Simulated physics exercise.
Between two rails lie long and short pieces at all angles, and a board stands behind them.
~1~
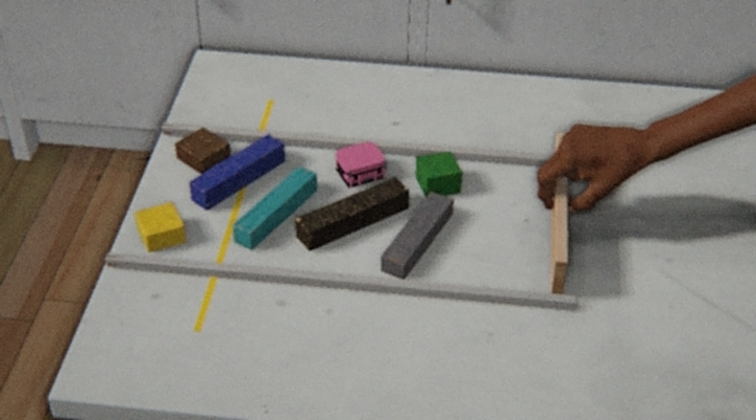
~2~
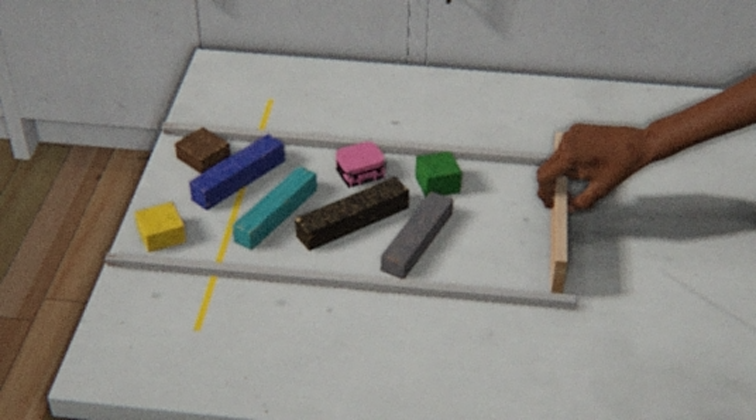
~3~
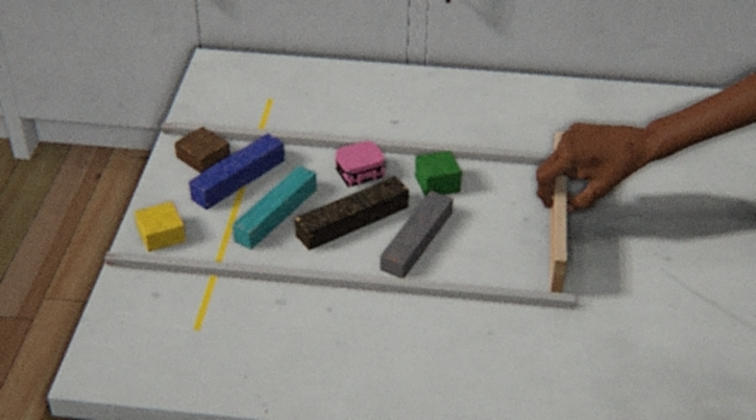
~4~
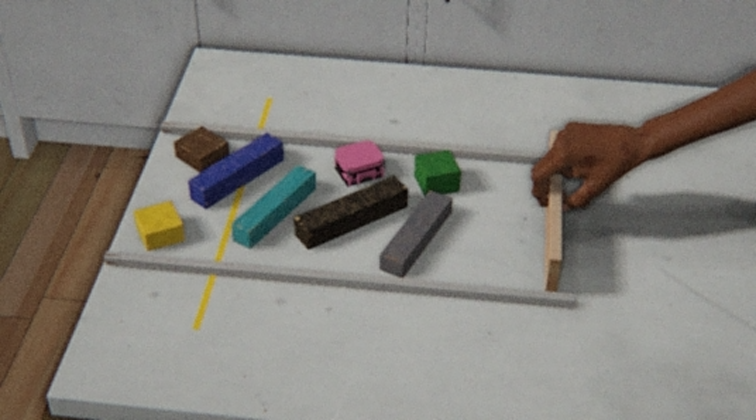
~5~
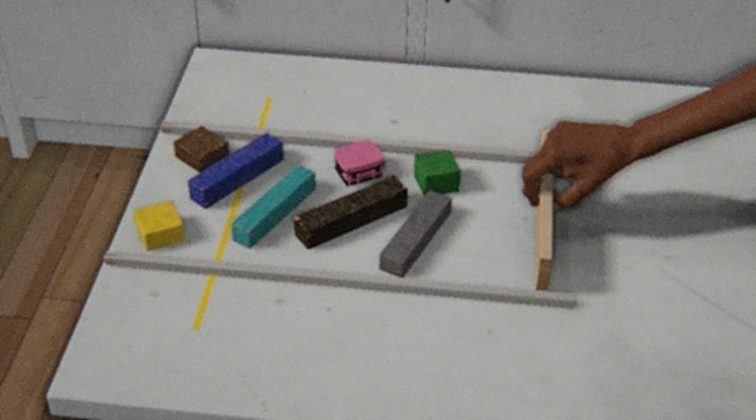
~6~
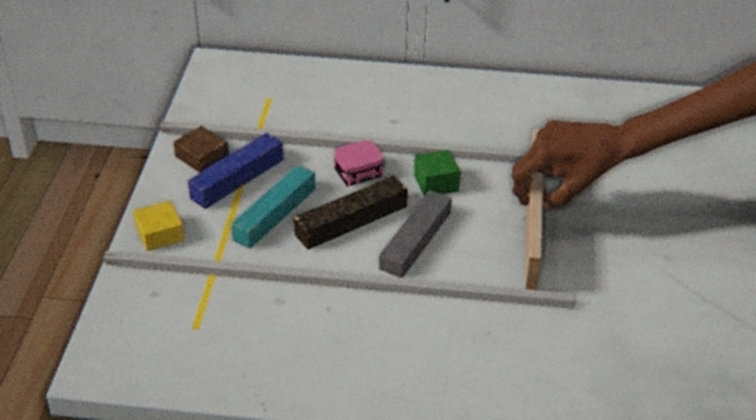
A hand held a wooden board upright at the right end of two rails, then slid it a short way left, while the colourful blocks and bars lying between the rails stayed put.
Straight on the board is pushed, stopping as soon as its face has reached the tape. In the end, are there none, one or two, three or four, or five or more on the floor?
Off the edge go just one or two.
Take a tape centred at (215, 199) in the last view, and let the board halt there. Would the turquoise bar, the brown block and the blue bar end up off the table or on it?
Starting with the turquoise bar, it keeps its place, then the brown block ends up falling, then the blue bar ends up falling.
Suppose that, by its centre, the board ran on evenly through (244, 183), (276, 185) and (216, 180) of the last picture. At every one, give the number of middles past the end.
The counts are 1, 0 and 3, in that order.
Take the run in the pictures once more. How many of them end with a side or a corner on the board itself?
Number in contact with it: 2.
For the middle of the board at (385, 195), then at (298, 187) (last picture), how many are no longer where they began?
I make it 4 at the first spot and 7 at the other.
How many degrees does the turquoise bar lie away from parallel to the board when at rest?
It works out to near 0°.
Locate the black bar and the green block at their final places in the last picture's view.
They come to rest around (195, 199) and (231, 151).
Soon after, none off yet; yellow block at rest near (159, 226); brown block at rest near (201, 150); blue bar at rest near (237, 170).
After that, none off yet; yellow block at rest near (159, 226); brown block at rest near (201, 150); blue bar moving near (226, 168).
In the end, the number that fall off is one or two; gone, brown block.
